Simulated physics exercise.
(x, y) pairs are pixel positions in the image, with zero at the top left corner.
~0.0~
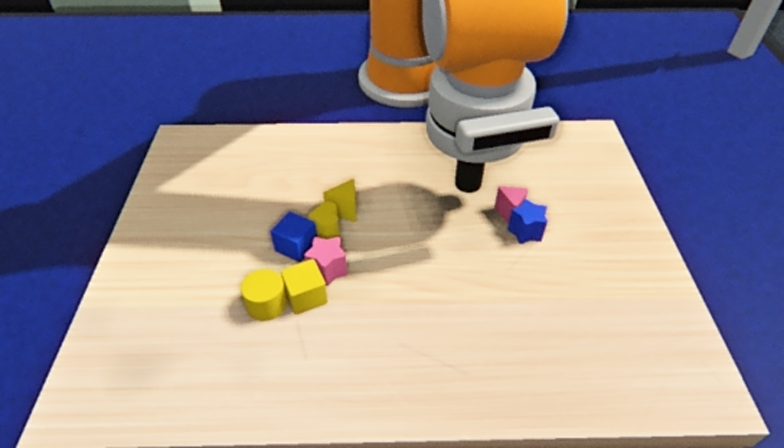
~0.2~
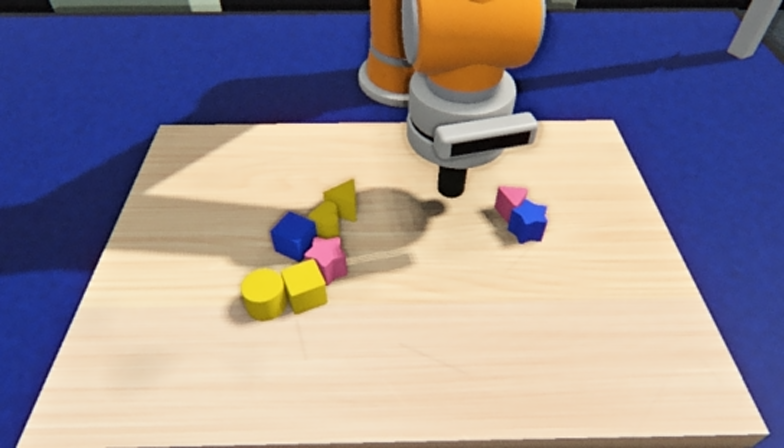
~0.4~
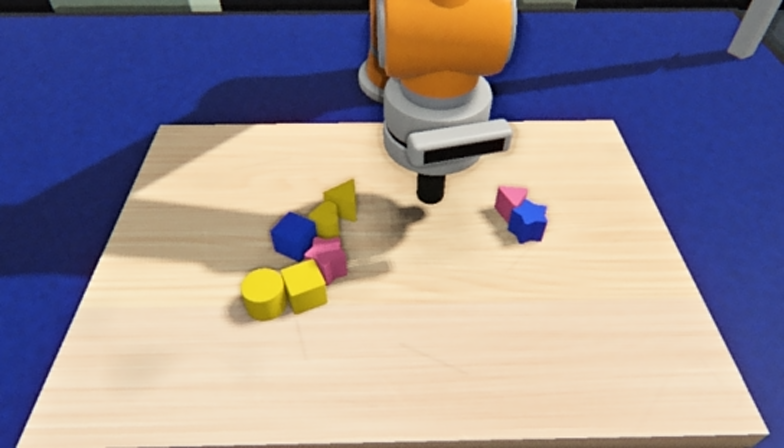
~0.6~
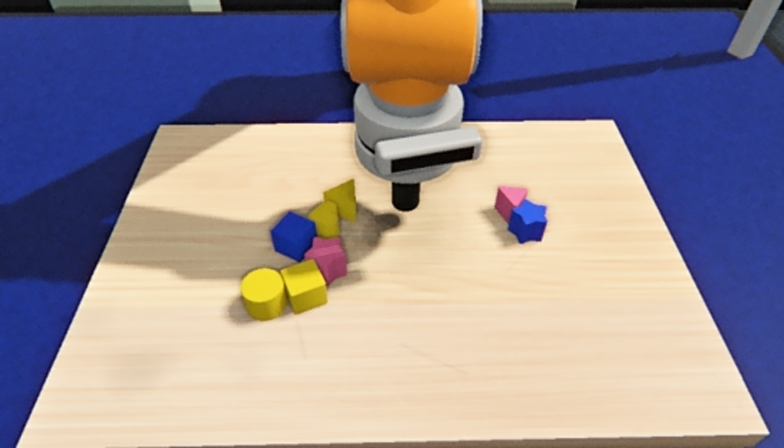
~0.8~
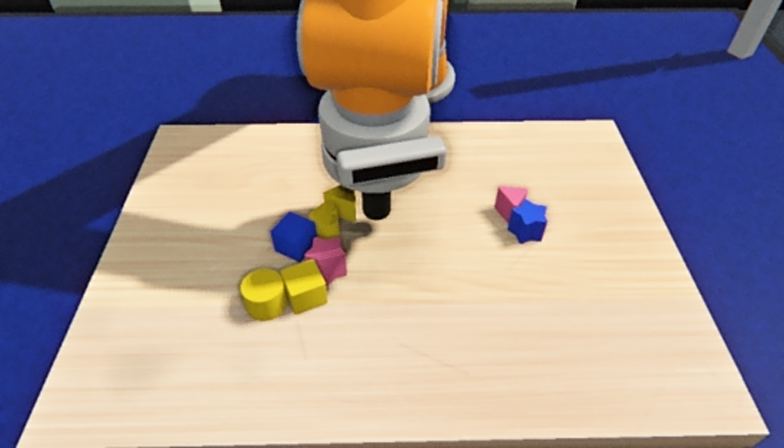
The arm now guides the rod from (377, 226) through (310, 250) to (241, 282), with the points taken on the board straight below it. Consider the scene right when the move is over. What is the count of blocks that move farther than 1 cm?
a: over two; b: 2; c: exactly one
b: 2.
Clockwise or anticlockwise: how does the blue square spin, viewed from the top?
From above, the blue square will be seen to turn clockwise.
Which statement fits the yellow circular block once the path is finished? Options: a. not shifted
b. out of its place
It's a.
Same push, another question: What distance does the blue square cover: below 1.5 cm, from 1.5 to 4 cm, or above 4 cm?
It moves quite far, over 4 cm.
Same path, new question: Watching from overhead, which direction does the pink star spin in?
The block spins anticlockwise.
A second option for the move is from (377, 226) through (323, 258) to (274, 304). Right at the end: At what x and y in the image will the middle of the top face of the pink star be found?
For the centre of its top, I'd go with (321, 271).
The first path, step by step. One third of the way, rod (330, 227); blue square (274, 230); yellow heart block (305, 217), turned 20° clockwise.
Two thirds of the way, rod (284, 246); blue square (232, 241), turned 40° clockwise; yellow square (303, 281); yellow heart block (262, 230), turned 40° clockwise; pink star (319, 250), turned 45° anticlockwise.
At the end, rod (236, 268); yellow circular block in place; blue square (218, 242), turned 35° clockwise; yellow square (303, 281); yellow heart block (253, 232), turned 75° clockwise; pink star (319, 250), turned 45° anticlockwise.
